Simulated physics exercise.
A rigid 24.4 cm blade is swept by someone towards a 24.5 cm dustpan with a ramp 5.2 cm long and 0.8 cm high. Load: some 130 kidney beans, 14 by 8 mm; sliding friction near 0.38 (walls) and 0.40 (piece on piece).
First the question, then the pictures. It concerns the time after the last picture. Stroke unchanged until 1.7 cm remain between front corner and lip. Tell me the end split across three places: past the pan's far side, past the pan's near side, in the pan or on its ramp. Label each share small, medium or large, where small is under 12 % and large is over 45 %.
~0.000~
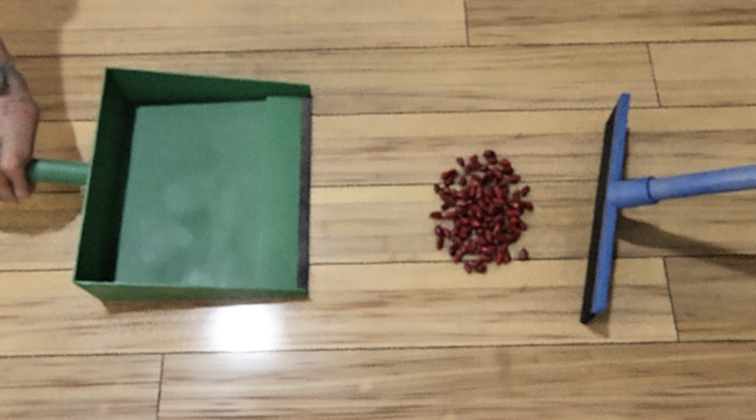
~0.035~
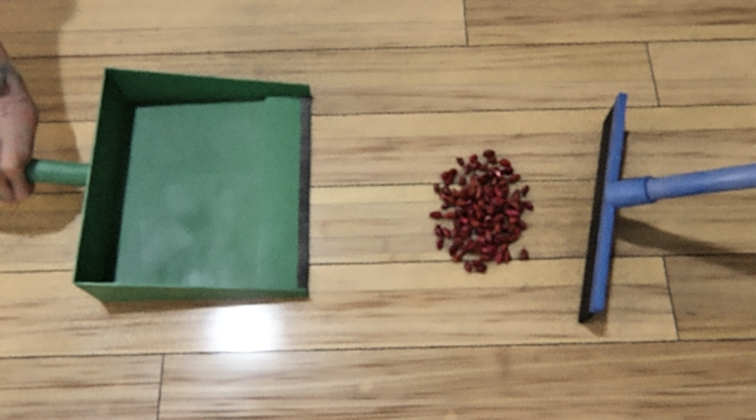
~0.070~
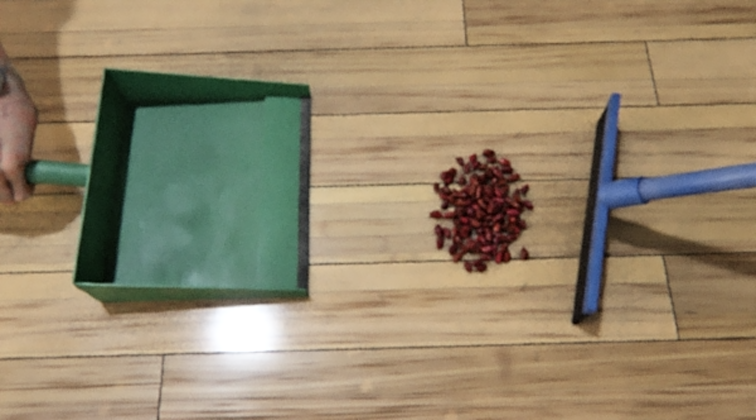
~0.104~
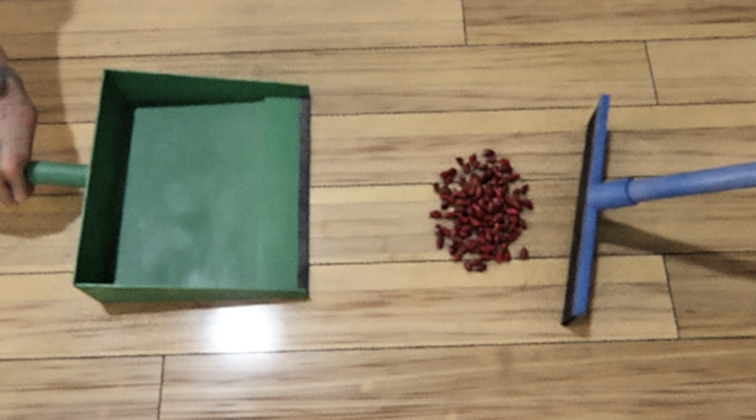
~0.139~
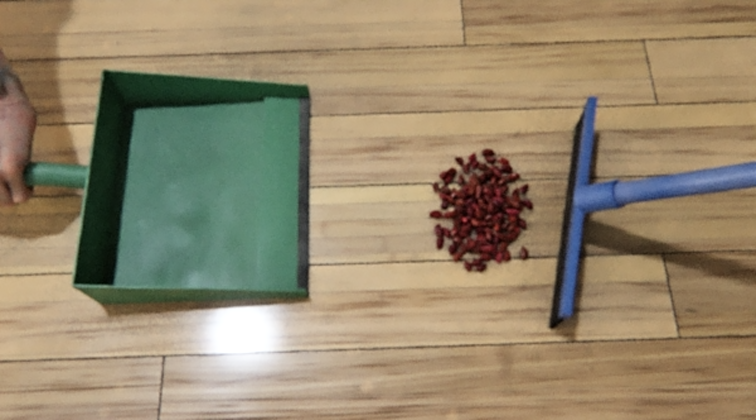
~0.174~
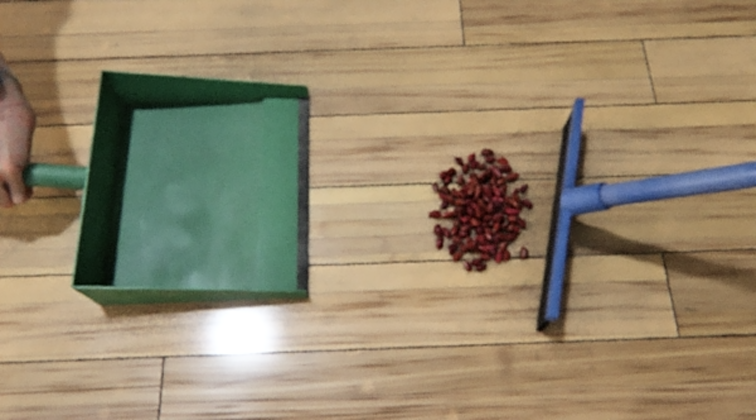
Far side: Small. Near side: Small. Pan: Small.
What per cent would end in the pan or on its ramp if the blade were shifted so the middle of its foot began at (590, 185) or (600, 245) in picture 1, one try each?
Some 5 and 0 per cent.
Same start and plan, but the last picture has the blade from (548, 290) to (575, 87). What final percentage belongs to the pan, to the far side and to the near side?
Final per cent - pan 20, far 5, near 5.
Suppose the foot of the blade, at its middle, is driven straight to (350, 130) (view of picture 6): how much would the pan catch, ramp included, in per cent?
That comes to near 25 percent.
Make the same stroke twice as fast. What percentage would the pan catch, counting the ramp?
In that case roughly 20 percent.
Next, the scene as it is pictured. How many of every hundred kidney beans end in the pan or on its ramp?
Near 0 in every hundred.
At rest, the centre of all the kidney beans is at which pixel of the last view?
When it all comes to rest, the middle is near (336, 215).
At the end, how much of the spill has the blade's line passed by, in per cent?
10 %.
After 0.46 s, middle of the blade 16 cm from the lip; 0 % over the lip, far side 0 %, near side 0 %.
Then, at 0.65 s, middle of the blade 9 cm from the lip; 0 % over the lip, far side 0 %, near side 5 %.
After 0.95 s, middle of the blade 5 cm from the lip; 0 % over the lip, far side 5 %, near side 5 %.
In the end, at 1.9 s, far side 5 %, near side 5 %, pan 0 %, in front of the lip or behind the blade 90 %.
